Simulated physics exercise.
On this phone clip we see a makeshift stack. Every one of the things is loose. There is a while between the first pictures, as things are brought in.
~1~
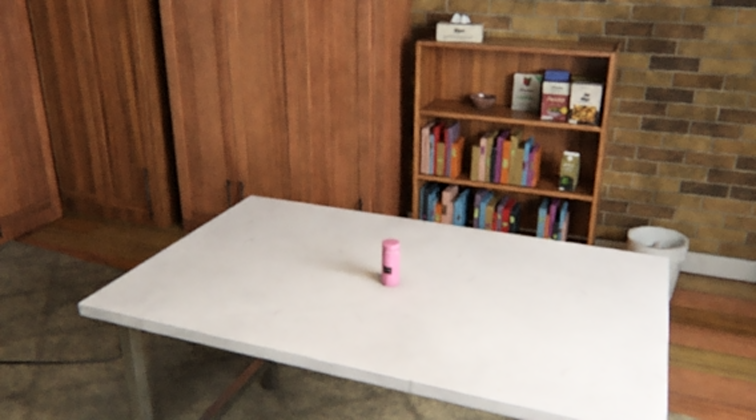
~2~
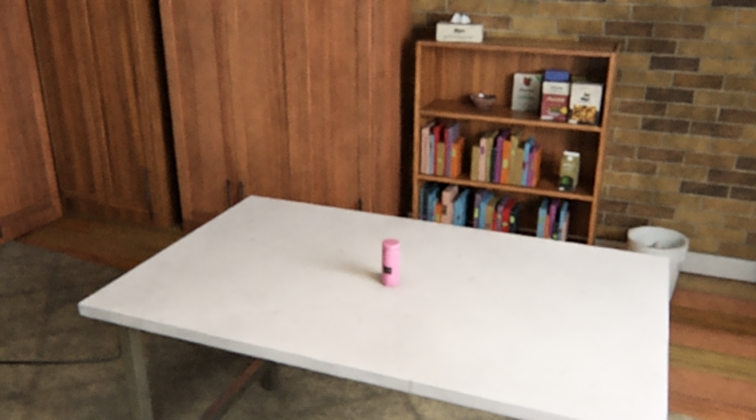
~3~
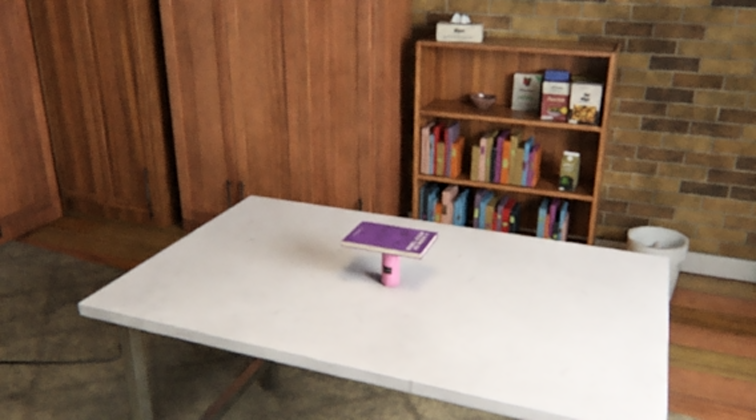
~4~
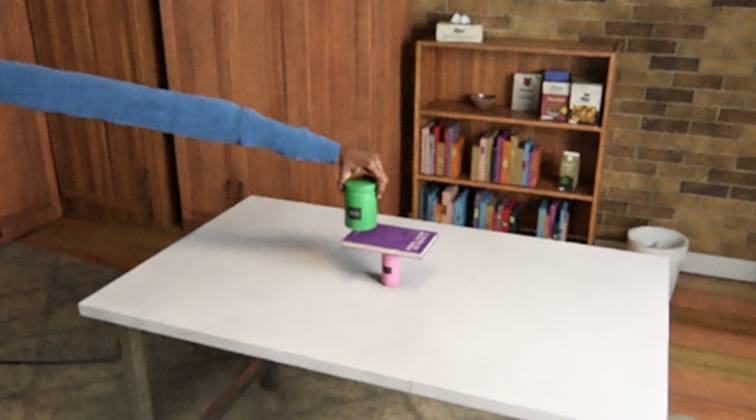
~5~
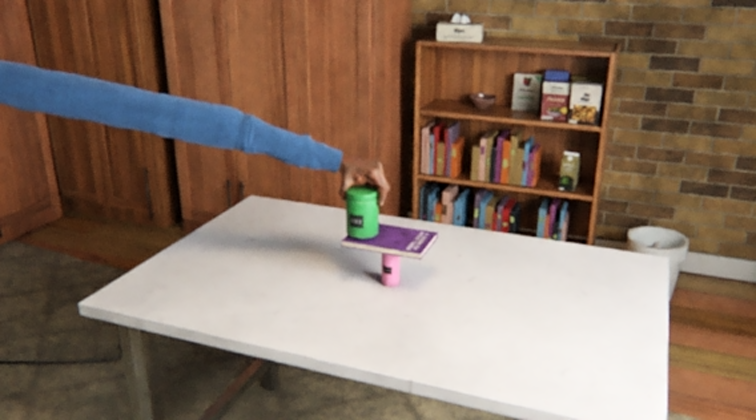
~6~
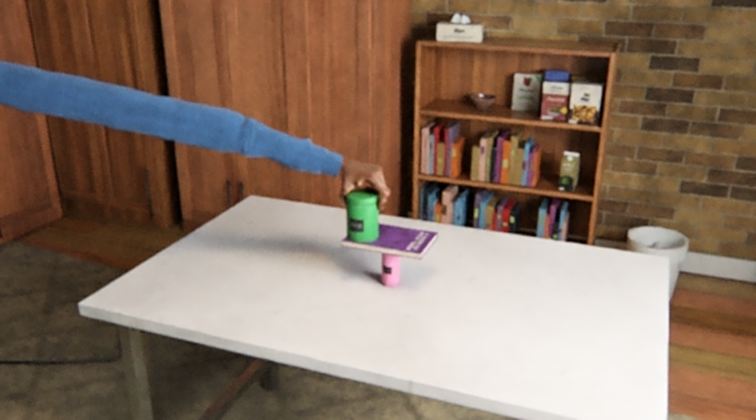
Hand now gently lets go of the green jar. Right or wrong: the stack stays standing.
Wrong, it topples.
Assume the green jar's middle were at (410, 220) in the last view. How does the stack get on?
Well, it crumbles then.
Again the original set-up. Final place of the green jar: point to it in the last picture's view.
Close to pixel (320, 269).
Then, 0.30 s after the last picture, green jar now fallen; purple book tipped 37° from how it was.
Then, 0.40 s after the last picture, purple book tipped 74° from how it was.
Then, 0.50 s after the last picture, purple book on its side.
Then, 0.80 s after the last picture, purple book now fallen.
By the end, fallen, green jar and purple book; pink shaker in place. Seen from the same camera at the end, green jar near (319, 269). The stack comes apart.
